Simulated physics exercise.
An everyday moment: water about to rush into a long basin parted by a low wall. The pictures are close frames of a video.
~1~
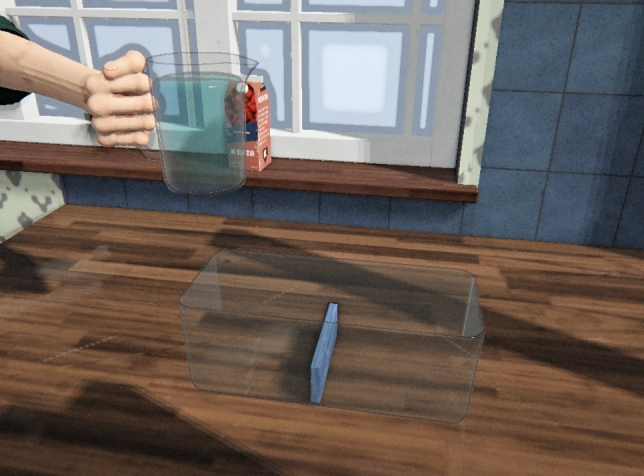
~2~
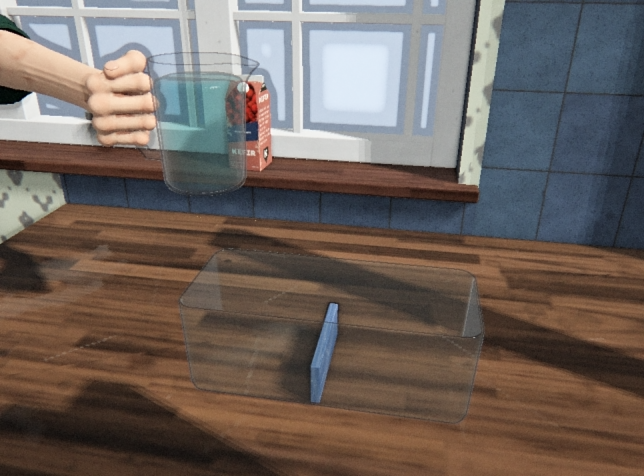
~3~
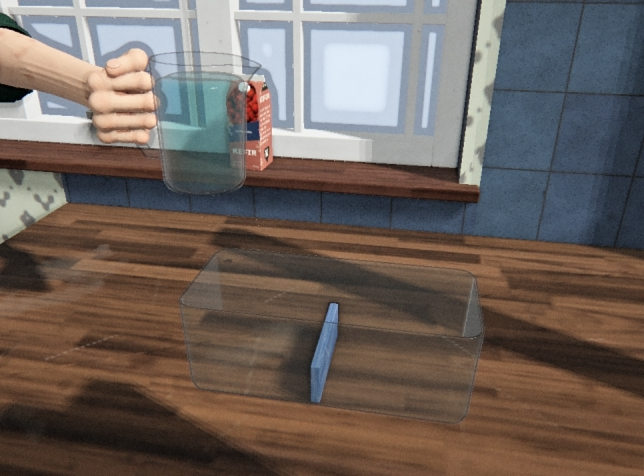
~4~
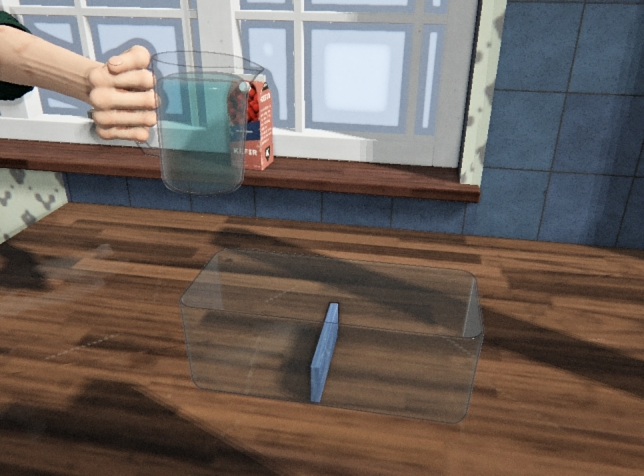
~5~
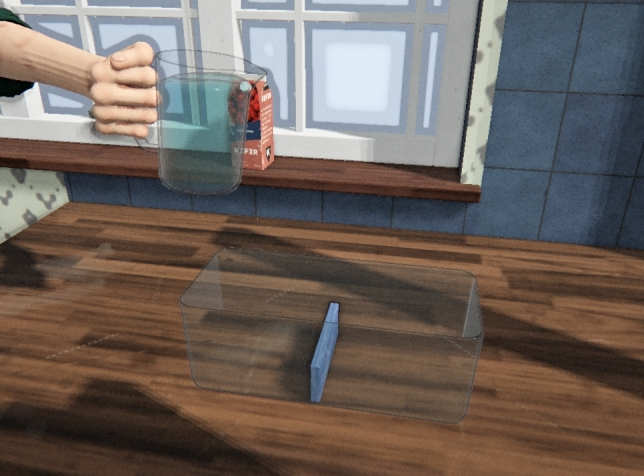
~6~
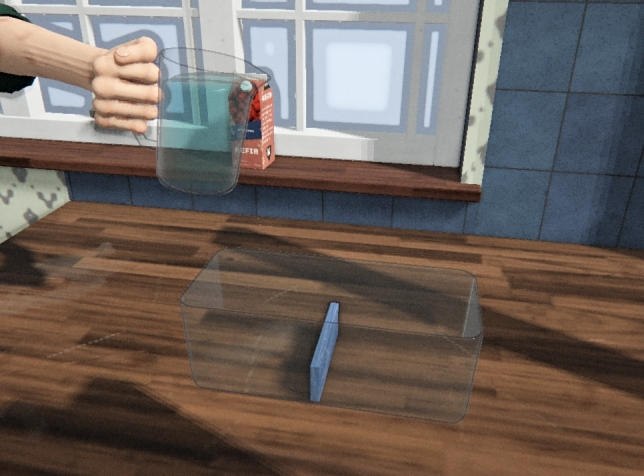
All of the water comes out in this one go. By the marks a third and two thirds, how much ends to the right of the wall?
It comes to more than two thirds.
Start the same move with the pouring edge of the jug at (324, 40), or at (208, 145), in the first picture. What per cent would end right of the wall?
Roughly 95 per cent, and 5 per cent.
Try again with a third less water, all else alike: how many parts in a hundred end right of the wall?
Some 80 per cent.
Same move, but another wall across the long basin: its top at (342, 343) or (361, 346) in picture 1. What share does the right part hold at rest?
About 60 and 15 per cent.
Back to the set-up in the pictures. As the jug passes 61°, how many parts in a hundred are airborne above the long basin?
Near 10 %.
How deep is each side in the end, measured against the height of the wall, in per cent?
Left: 10 %. Right: 50 %.
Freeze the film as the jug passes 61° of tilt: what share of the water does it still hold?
Near 85 %.
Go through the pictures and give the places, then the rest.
In the first picture, tilt 0°; pouring edge (258, 62); surface from (159, 77) to (243, 80); the long basin's rim runs from (198, 276) to (479, 303); the wall's top is at (325, 334).
In the second picture, tilt 0°; pouring edge (259, 63); surface from (160, 76) to (244, 81).
In the third picture, tilt 2°; pouring edge (261, 65); surface from (161, 77) to (246, 82).
In the fourth picture, tilt 4°; pouring edge (263, 68); surface from (163, 77) to (248, 82).
In the fifth picture, tilt 7°; pouring edge (267, 73); surface from (166, 77) to (251, 83).
In the sixth picture, tilt 11°; pouring edge (271, 78); surface from (168, 79) to (256, 83).
A moment on, the jug is tipped part way and 87 per cent is still to pour, 0 is left of the wall and 2 right of it.
Next, the jug is tipped on its side and 43 per cent is still to pour, 0 is left of the wall and 33 right of it.
Then the jug is tipped right over and 7 per cent is still to pour, 5 is left of the wall and 80 right of it.
Later the jug is tipped right over and 1 per cent is still to pour, 12 is left of the wall and 86 right of it.
At rest 13 per cent lies left of the wall, 86 right of it and 1 outside.
